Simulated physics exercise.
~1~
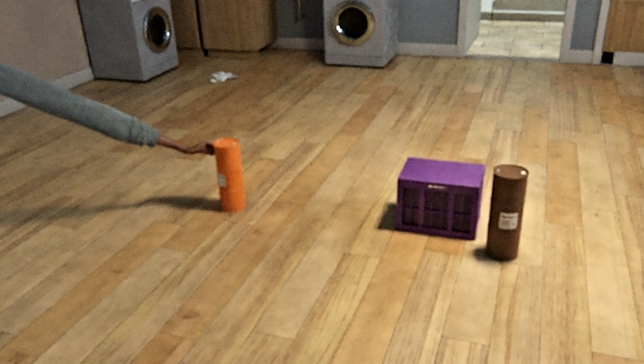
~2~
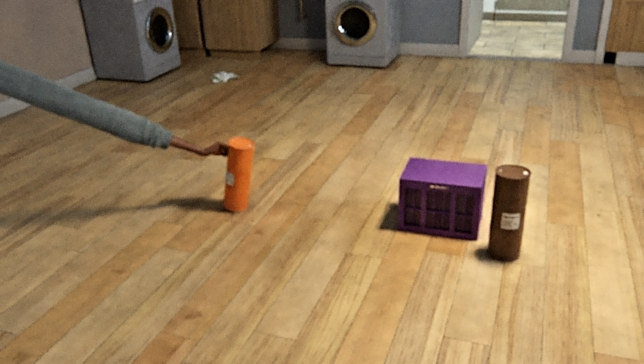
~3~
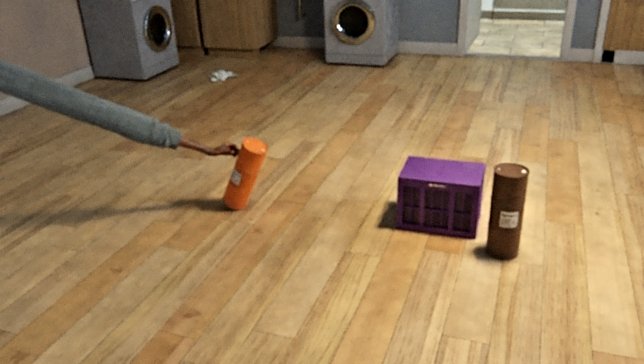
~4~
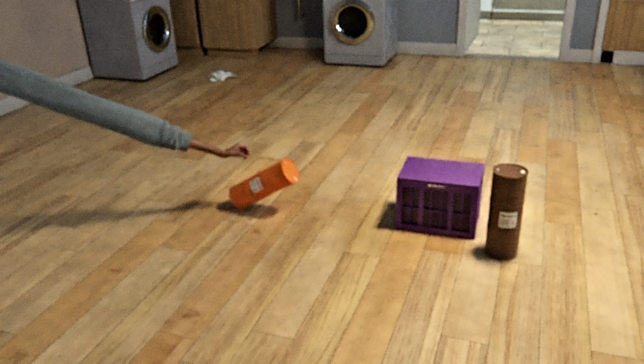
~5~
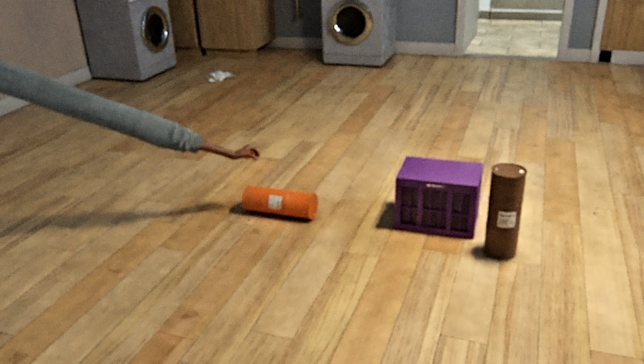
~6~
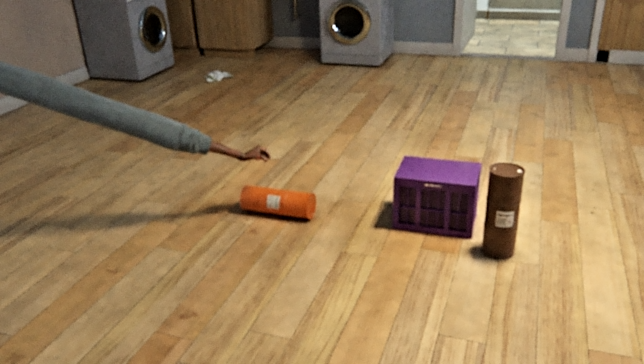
An outstretched hand pushes an upright orange canister rightward until it tips onto its side.
